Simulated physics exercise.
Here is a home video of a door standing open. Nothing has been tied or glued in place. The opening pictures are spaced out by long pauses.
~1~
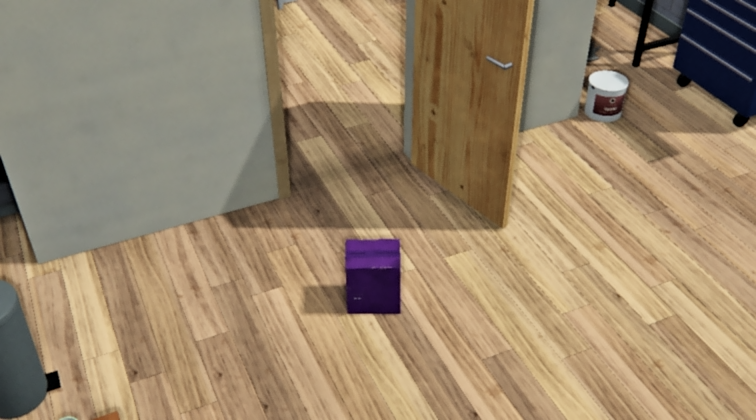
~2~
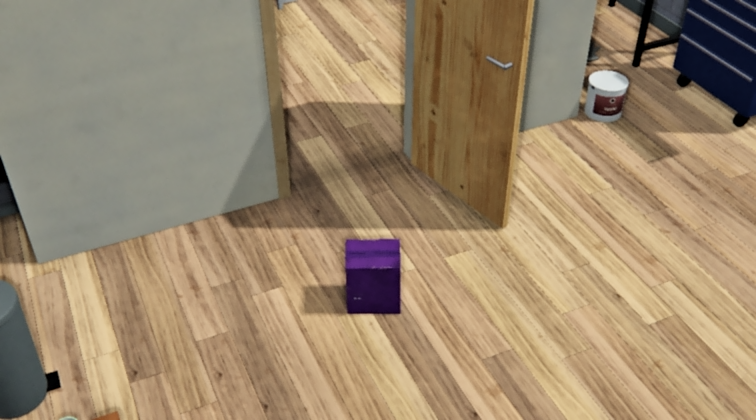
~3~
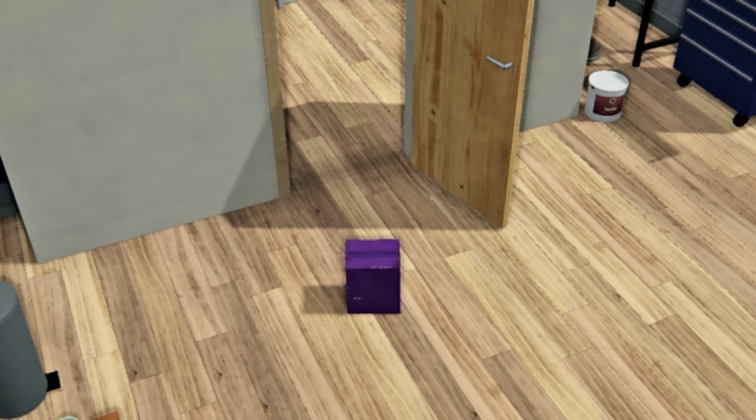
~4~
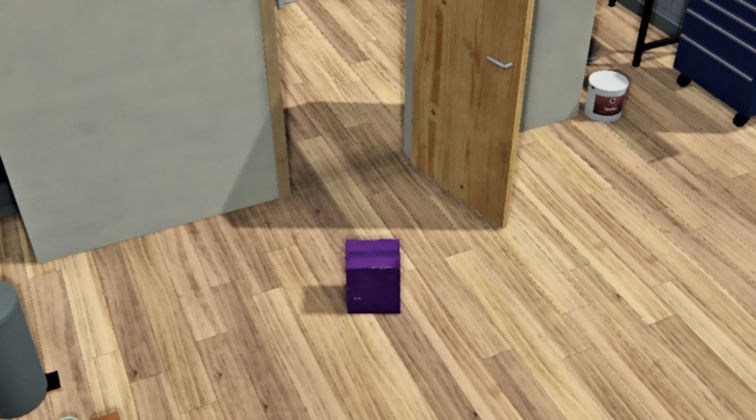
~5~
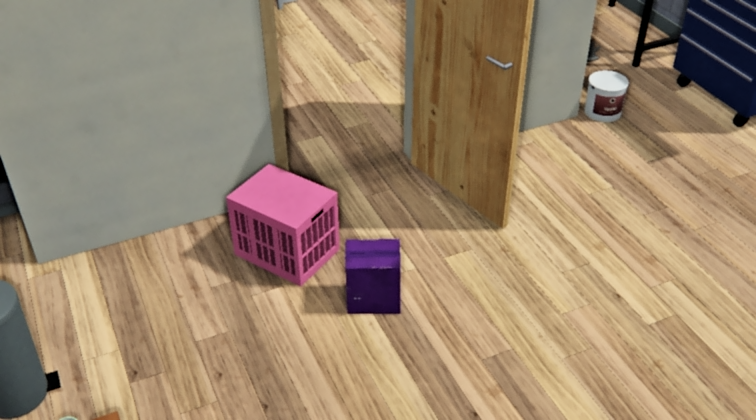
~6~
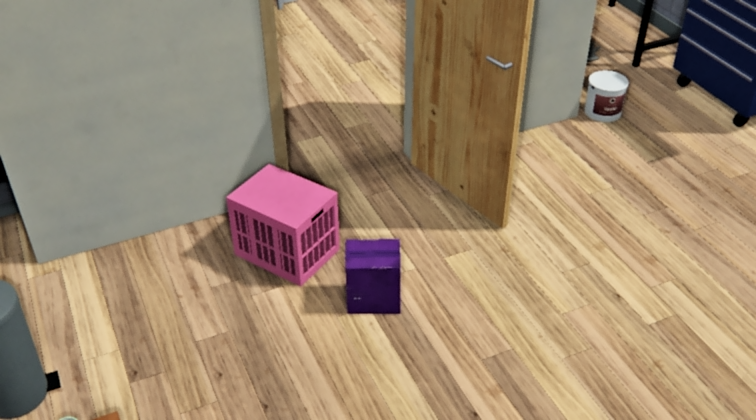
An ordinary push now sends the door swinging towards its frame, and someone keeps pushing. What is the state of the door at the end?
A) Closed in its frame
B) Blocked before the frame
Closed in its frame.
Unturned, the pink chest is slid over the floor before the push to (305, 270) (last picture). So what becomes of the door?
Then it closes.
Then, 0.70 s past the last view, door at 78°.
Then, 1.20 s past the last view, door at 47°.
Then, 1.70 s past the last view, door at 15°.
Finally, door at 0°; both still in place. Final places as the last picture's camera would see them, pink chest near (285, 224).
